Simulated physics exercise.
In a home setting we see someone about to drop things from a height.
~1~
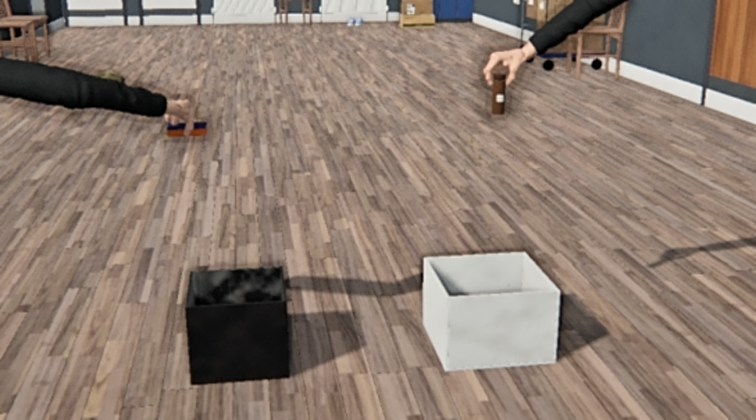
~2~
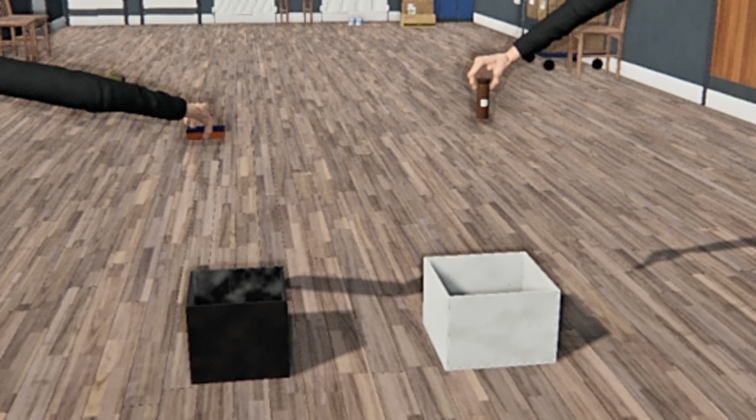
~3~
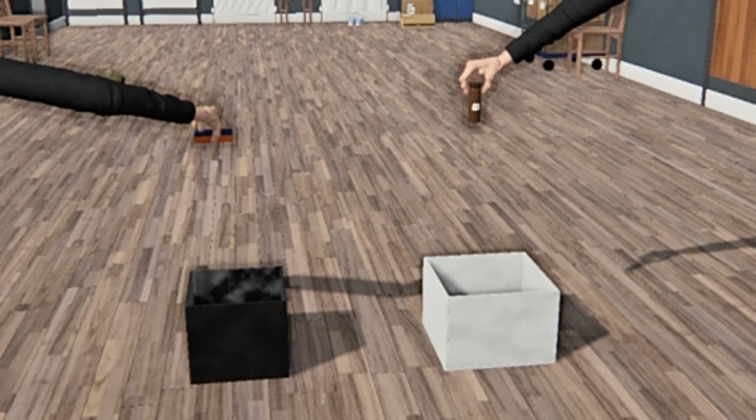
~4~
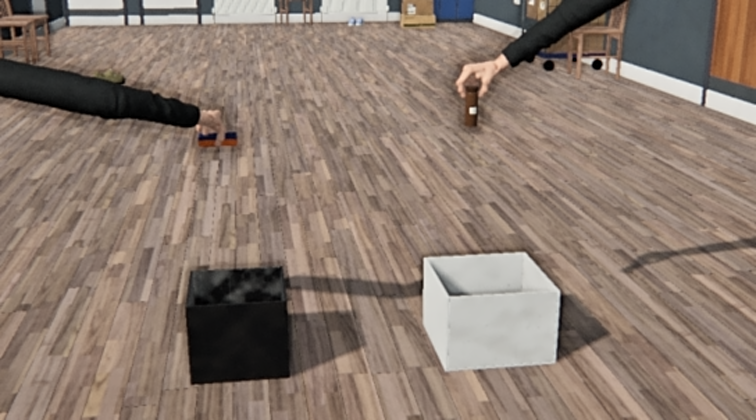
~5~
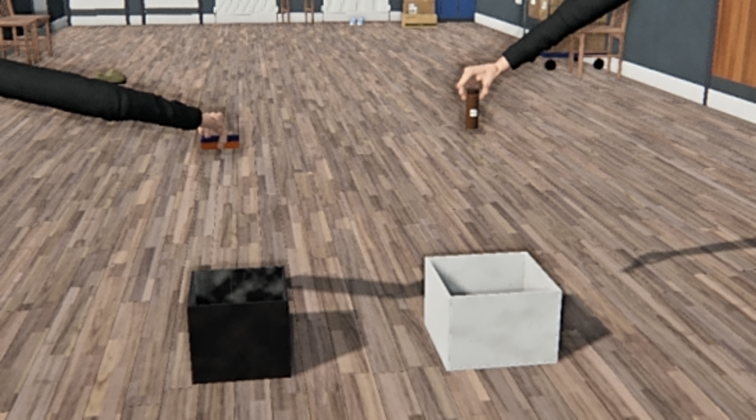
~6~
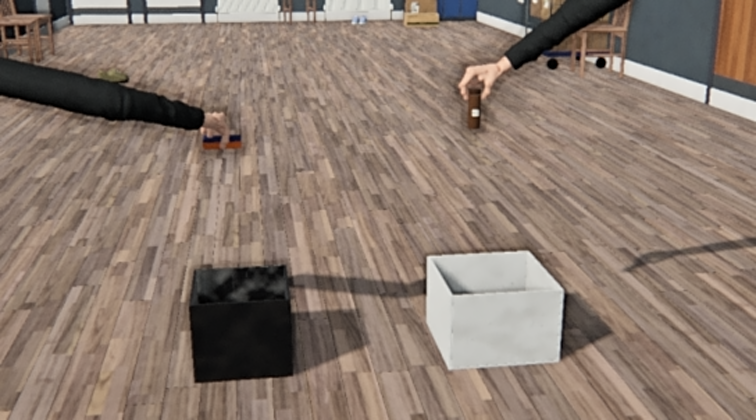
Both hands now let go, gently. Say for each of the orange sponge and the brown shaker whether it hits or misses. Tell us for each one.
The orange sponge is contained. The brown shaker is contained.
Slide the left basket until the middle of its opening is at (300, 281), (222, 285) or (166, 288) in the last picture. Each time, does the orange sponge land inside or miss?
Taking the spots in order, the orange sponge does not get in, then enters the mouth, then does not get in.
Then, 0.22 s past the last view, orange sponge in the air near (225, 193); brown shaker in the air near (473, 158).
Then, 0.36 s past the last view, orange sponge in the air near (231, 296); brown shaker in the air near (470, 260).
Finally, the orange sponge is caught, near (234, 352); the brown shaker is caught, near (468, 324).
